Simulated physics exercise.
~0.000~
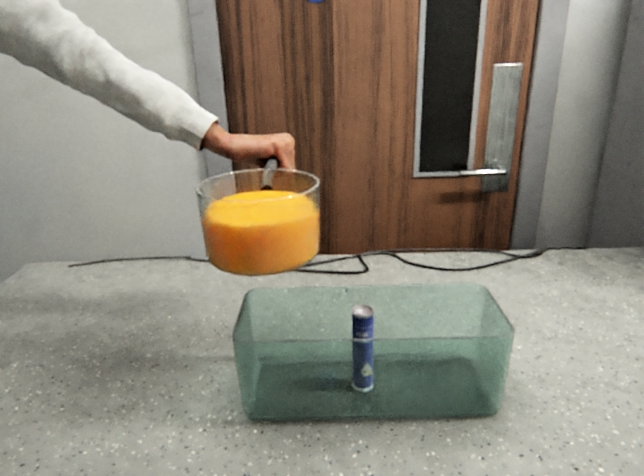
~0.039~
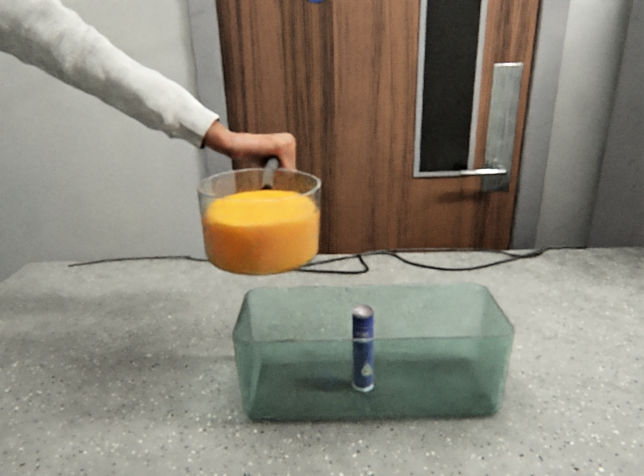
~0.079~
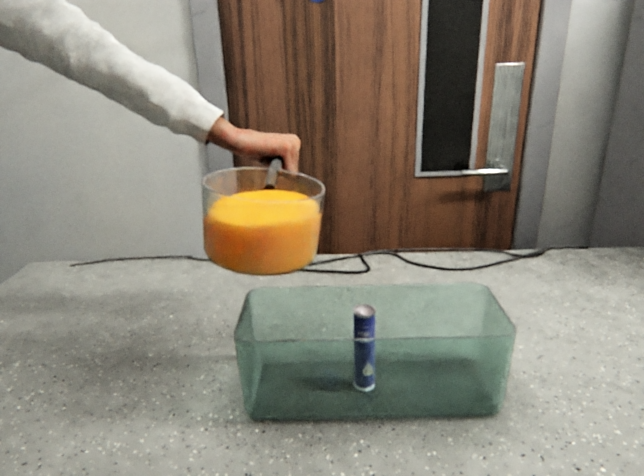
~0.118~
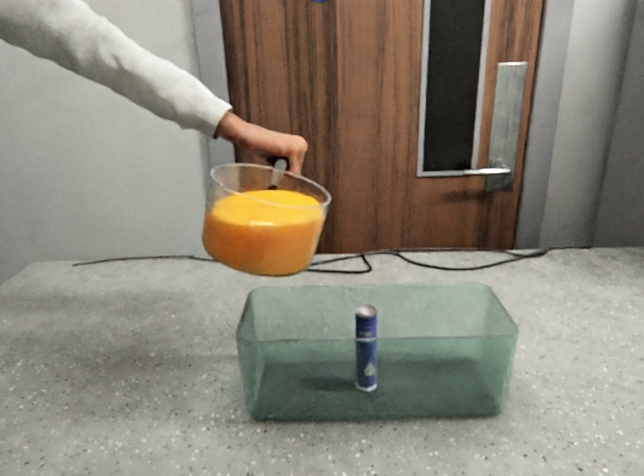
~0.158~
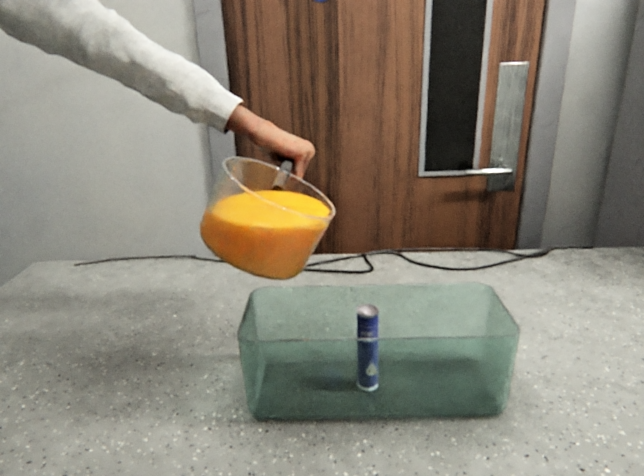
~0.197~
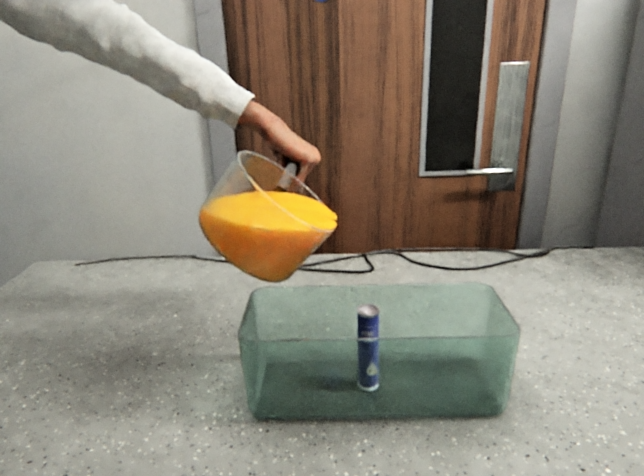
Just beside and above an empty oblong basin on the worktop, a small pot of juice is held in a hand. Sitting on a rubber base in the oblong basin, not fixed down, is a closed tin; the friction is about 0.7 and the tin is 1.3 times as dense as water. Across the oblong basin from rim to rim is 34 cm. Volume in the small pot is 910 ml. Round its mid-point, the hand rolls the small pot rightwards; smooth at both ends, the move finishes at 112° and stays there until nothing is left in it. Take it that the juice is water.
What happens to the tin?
I expect it to overbalance.
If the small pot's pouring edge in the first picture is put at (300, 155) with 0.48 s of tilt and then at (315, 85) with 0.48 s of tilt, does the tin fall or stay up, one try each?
Trial 1 - tin tips; trial 2 - tin tips.
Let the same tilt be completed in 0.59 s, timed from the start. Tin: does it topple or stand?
Well, the tin simply tips.
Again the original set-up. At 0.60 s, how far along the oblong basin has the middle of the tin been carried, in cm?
Measured centre to centre, about 2 cm.
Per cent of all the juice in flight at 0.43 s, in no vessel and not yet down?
Roughly 40 percent.
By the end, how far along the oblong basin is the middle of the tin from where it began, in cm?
10.0 cm.
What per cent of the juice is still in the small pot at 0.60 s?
Roughly 5 per cent.
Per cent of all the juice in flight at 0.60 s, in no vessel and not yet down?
In-air share: About 7 %.
Then, 0.43 s in, the tilt is 109° and 29 per cent is still to pour; the tin stands where it began.
Then, 0.60 s in, the tilt is 112° and 5 per cent is still to pour; the tin stands 2 cm from where it began.
Then, 0.78 s in, the tilt is 112° and 0 per cent is still to pour; the tin leans 40°.
Then, 0.98 s in, the tilt is 112° and 0 per cent is still to pour; the tin lies on its side.
Finally, the tin lies on its side.
